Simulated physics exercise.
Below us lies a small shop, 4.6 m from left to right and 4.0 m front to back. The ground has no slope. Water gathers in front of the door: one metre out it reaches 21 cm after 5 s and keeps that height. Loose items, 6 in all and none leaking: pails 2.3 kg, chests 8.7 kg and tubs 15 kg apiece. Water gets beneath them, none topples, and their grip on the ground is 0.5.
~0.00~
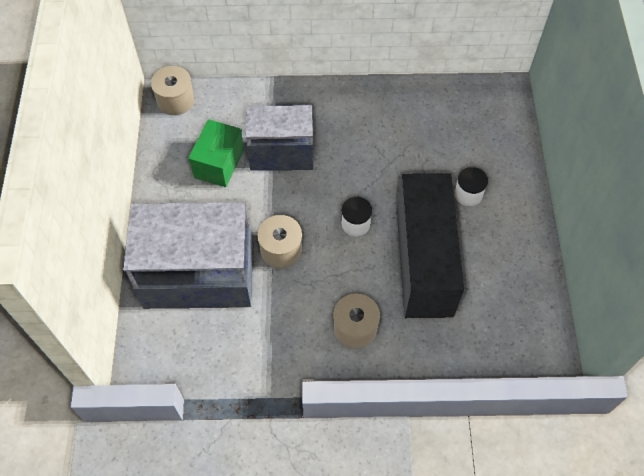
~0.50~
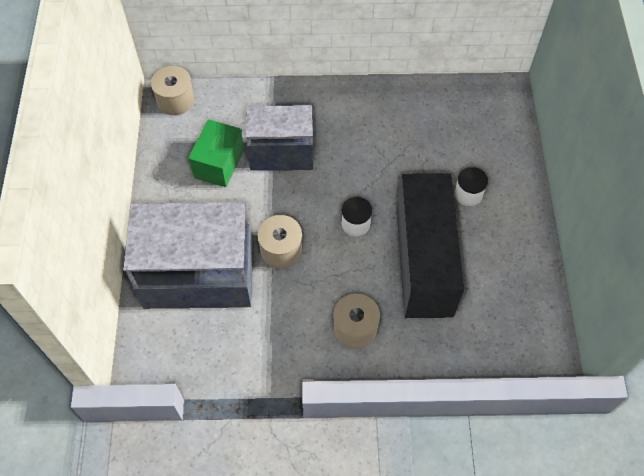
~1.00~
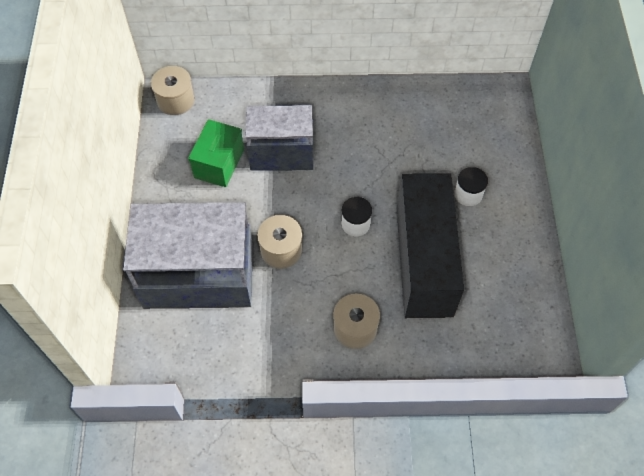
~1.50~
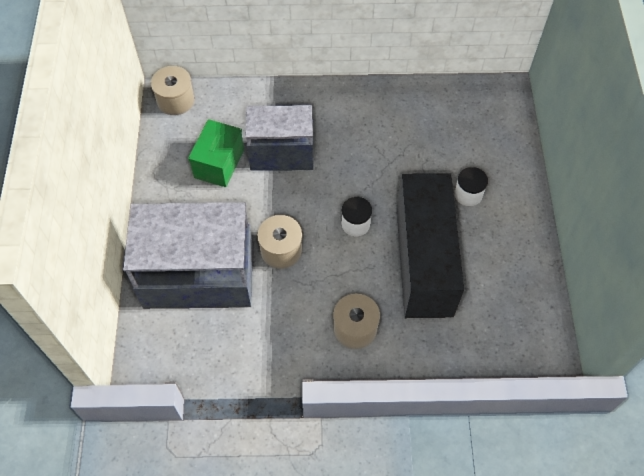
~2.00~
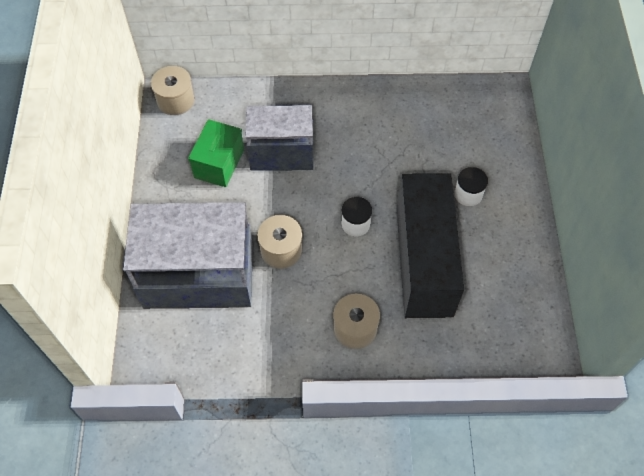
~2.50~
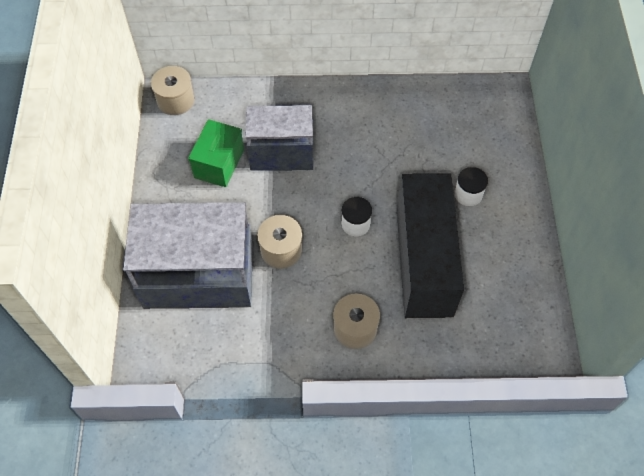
A small shop with pale and green side walls stayed still while bluish water spread across the ground outside, then crept through the front doorway, and the green chest and tubs never moved.
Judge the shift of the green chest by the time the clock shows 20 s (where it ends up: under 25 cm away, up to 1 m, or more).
Green chest moves a short way.
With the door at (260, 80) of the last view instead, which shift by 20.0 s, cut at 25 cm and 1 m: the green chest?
In that case the green chest ends far away.
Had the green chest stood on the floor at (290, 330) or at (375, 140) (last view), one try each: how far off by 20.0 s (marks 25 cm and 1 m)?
In that order: It ends far away; it travels far.
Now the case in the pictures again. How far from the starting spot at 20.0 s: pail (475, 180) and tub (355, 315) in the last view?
In that order: 60 cm, 5 cm.
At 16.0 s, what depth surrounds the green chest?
Roughly 9 cm.
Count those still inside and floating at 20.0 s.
At that moment 6.
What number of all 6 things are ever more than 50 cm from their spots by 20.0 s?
I count 5.
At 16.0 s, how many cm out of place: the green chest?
About 60 cm.
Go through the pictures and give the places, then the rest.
In the first frame, the green chest at (215, 143), on the bottom; 0.0 m2 under water; 0 of 6 have shifted.
In the second frame, the green chest at (215, 143) rests on the ground; 0.0 m2 under water; 0 of 6 have shifted.
In the third frame, the green chest at (215, 143) rests on the ground; 0.0 m2 under water; 0 of 6 have shifted.
In the fourth frame, the green chest at (215, 143), on the bottom; 0.0 m2 under water; 0 of 6 have shifted.
In the fifth frame, the green chest at (215, 143), on the bottom; water covers 0.0 m2; 0 of 6 have shifted.
In the sixth frame, the green chest at (215, 143) rests on the ground; 0.3 m2 under water; 0 of 6 have shifted.
After 4.0 s the green chest is near (215, 143), 0.0 m from its start, aground; 0 afloat.
After 9.0 s the green chest is near (215, 143), 0.0 m from its start, aground; 1 afloat.
After 16.0 s the green chest is near (173, 172), 0.6 m from its start, afloat; 6 afloat.
After 20.0 s the green chest is near (188, 187), 0.6 m from its start, afloat; 6 afloat.
